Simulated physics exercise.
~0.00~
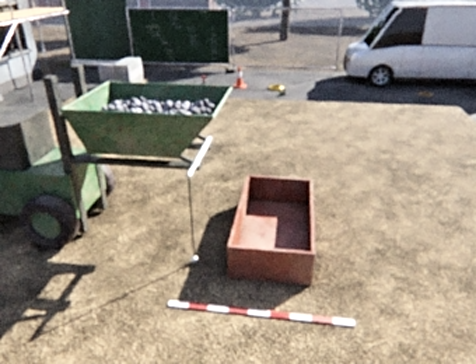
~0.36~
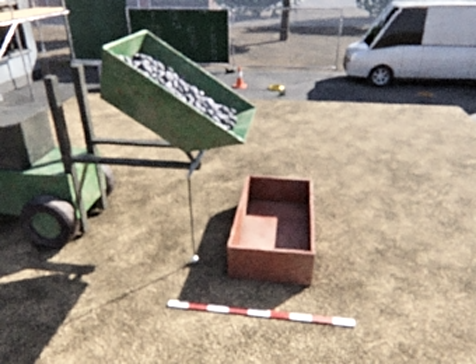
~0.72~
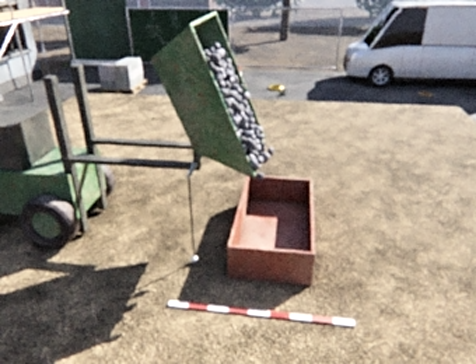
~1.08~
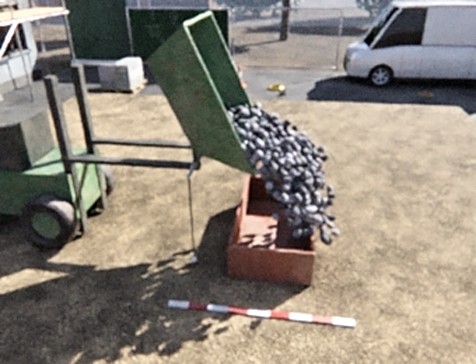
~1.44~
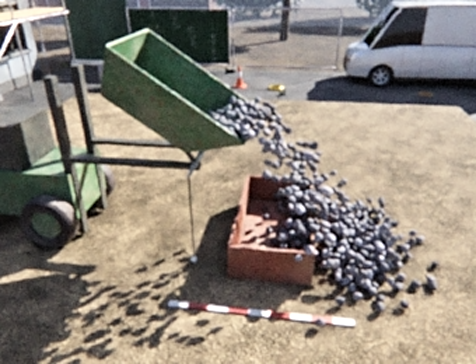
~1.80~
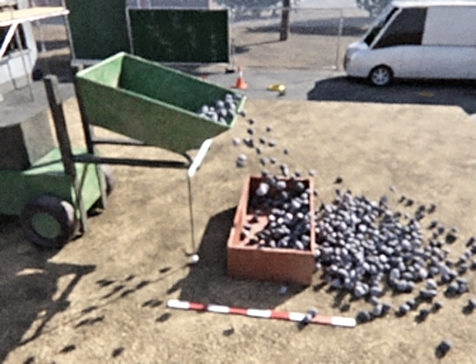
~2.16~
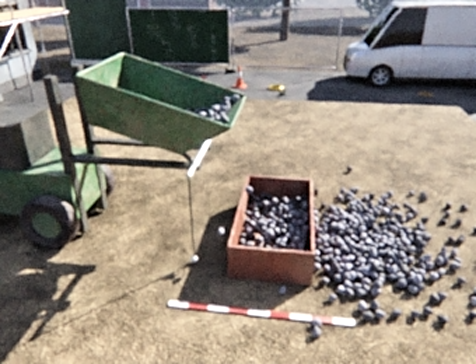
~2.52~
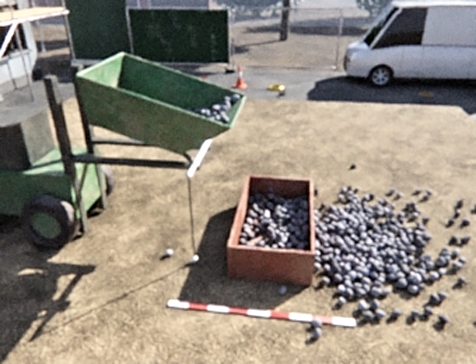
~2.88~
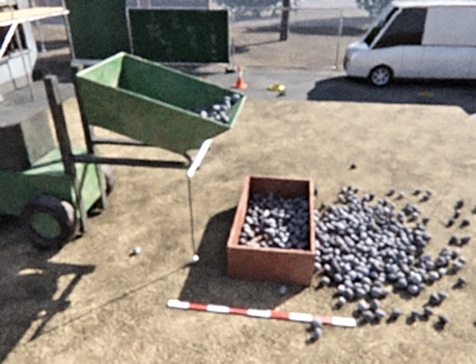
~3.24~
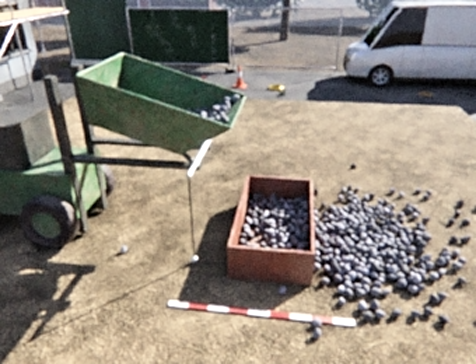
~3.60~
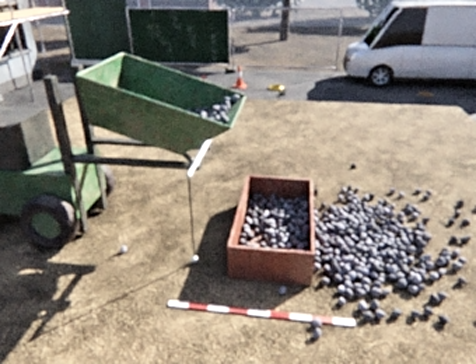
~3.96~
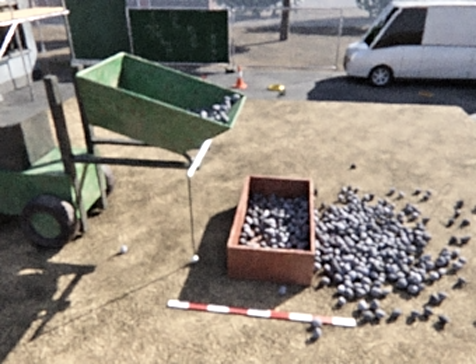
A green skip tips dark stones, some into a red bin but most onto the ground.
